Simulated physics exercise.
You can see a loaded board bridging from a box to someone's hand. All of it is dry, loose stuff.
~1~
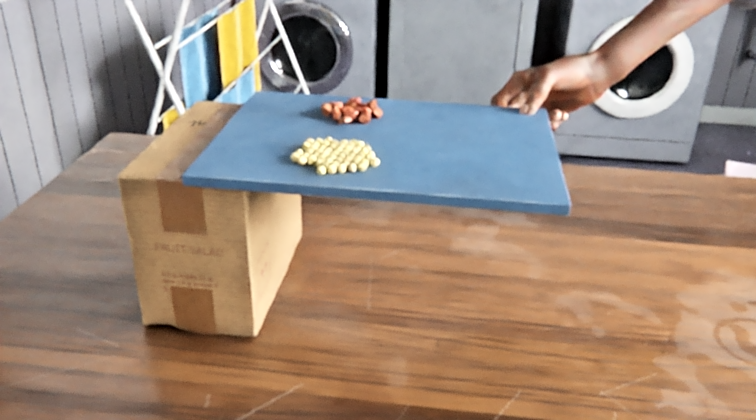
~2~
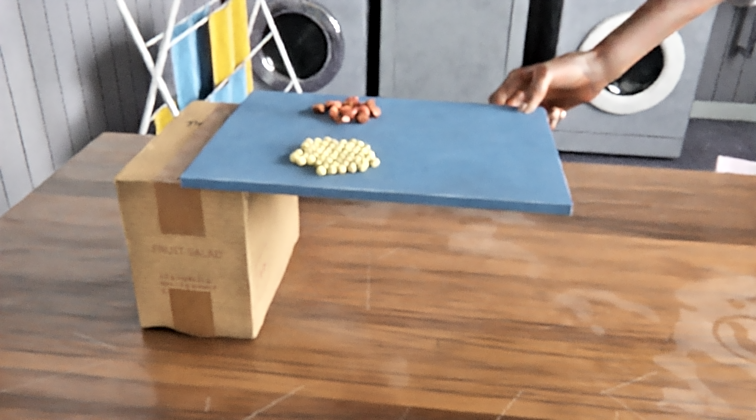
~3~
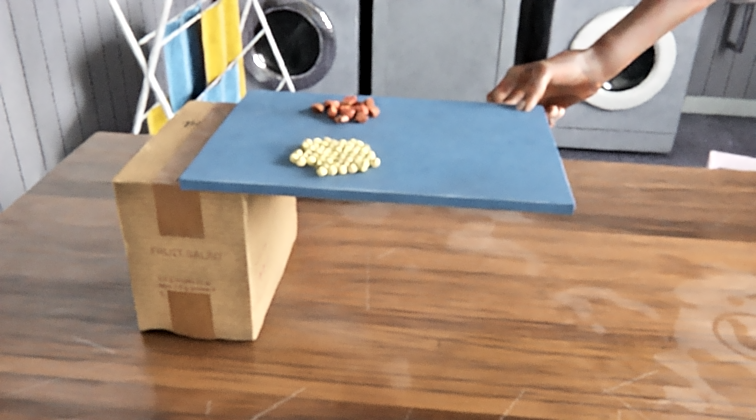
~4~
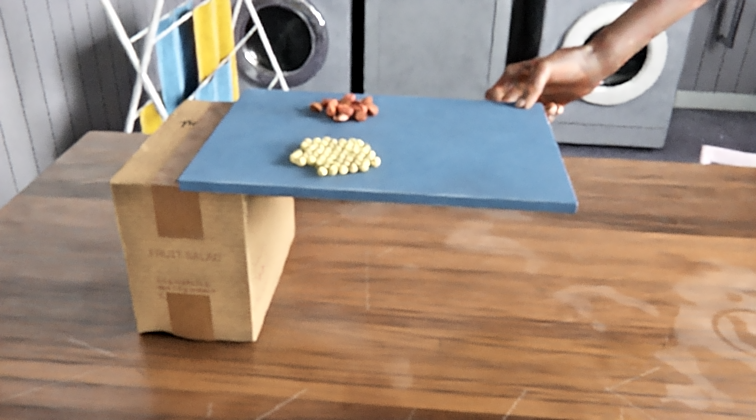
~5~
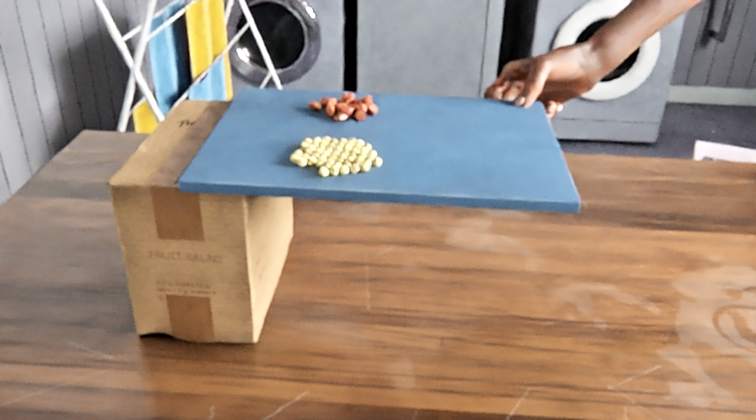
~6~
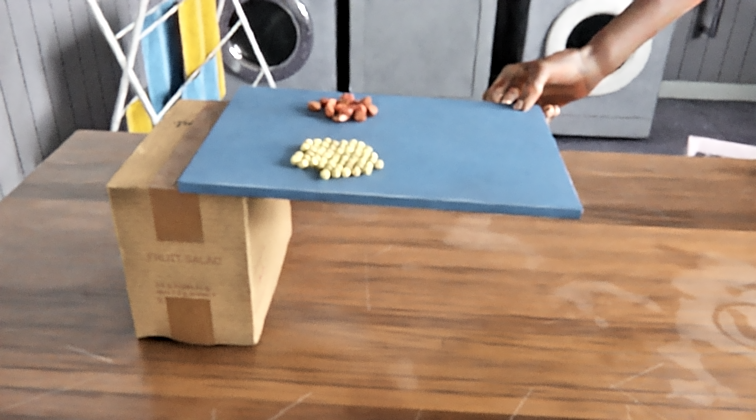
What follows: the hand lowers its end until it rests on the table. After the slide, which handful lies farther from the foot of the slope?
It's the forward handful that travels the longer way.
Then, 0.36 s later than the last frame, board sloping at 12°; near handful every one still on the board; far handful every one still on the board.
Then, 0.82 s later than the last frame, board sloping at 27°; near handful every one still on the board; far handful every one still on the board.
Then, 1.32 s later than the last frame, board resting at 38°; near handful mostly up to a board's length out; far handful mostly less than half a board's length out.
When it is over, board resting at 38°; near handful mostly up to a board's length out; far handful mostly less than half a board's length out; the near handful has gone farther.
